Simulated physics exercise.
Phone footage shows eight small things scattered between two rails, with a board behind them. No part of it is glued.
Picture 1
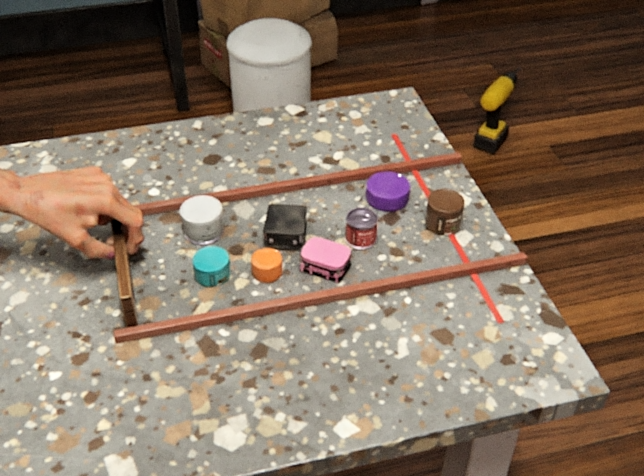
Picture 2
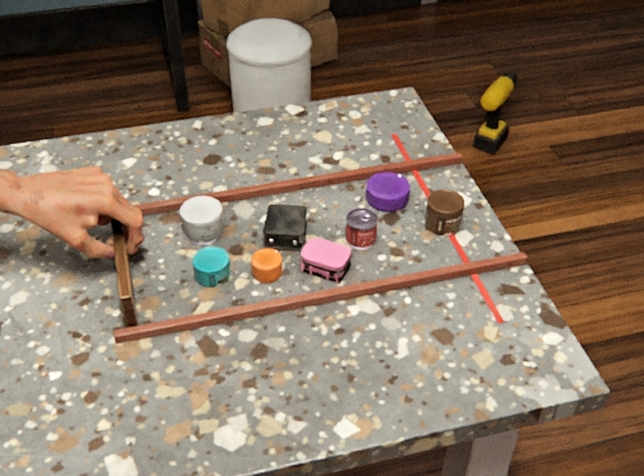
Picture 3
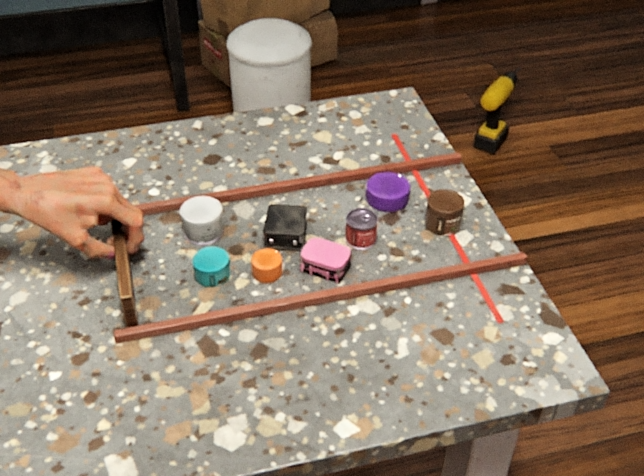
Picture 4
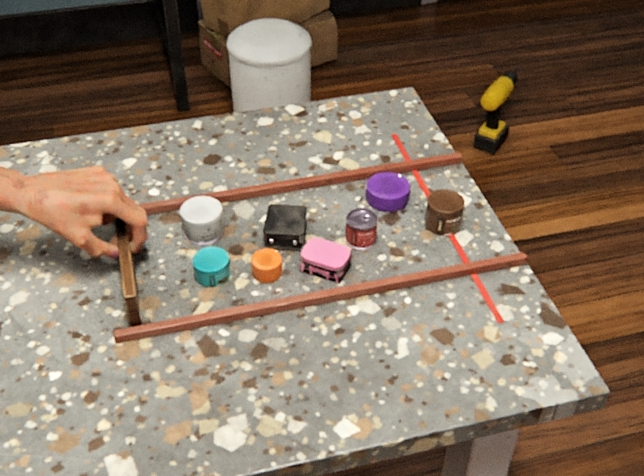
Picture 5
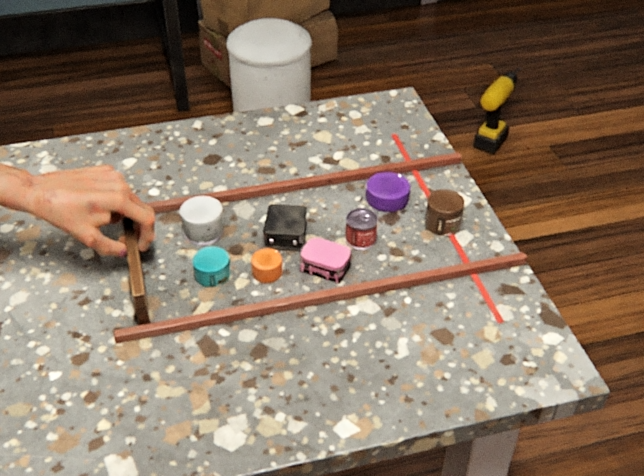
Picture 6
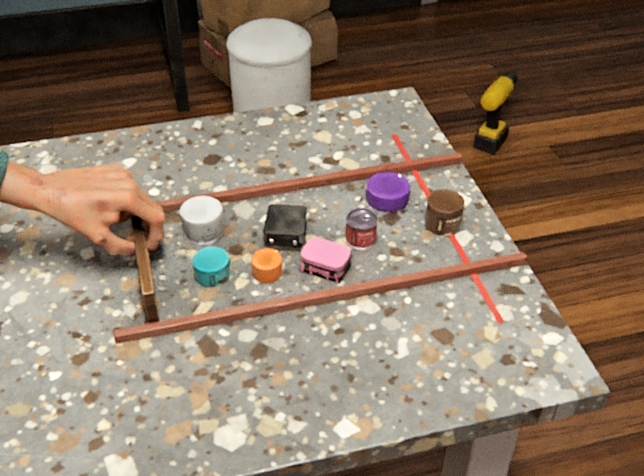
The clip opens on a speckled tabletop where a hand grips a board upright behind eight small objects, including a white pot and a purple lid, scattered between two rails. The hand stays nearly still, then slides the board slightly right, while the objects remain in place.
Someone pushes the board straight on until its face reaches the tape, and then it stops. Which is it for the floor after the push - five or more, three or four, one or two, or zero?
For the floor it is one or two.
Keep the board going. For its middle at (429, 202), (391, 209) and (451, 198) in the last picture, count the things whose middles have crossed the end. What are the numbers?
First 1, next 0, last 4.
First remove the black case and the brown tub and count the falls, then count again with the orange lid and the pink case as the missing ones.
The count is 1 in the first case and 2 in the second.
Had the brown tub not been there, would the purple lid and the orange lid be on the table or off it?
Looking at the two, the purple lid ends up below and the orange lid stays up top.
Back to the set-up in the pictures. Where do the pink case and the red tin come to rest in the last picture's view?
The pink case ends up near (513, 242), and the red tin near (500, 219).
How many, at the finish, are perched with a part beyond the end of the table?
Expected count: 3.
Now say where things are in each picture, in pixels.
Brown tub (444, 212); purple lid (388, 192); red tin (362, 229); board (122, 255); tape (441, 216), in the first picture.
Purple lid (388, 192); board (122, 255), in the second picture.
Red tin (362, 229); white pot (203, 221), in the third picture.
Brown tub (444, 213); orange lid (267, 266), in the fourth picture.
Purple lid (388, 192); turquoise tub (212, 267), in the fifth picture.
Brown tub (444, 213); purple lid (388, 192); red tin (362, 229); board (142, 252); tape (441, 216), in the sixth picture.
Early on, none off yet; brown tub at rest near (444, 213); purple lid at rest near (388, 192); red tin at rest near (362, 229).
Finally, the number that fall off is one or two; lost, purple lid and brown tub.
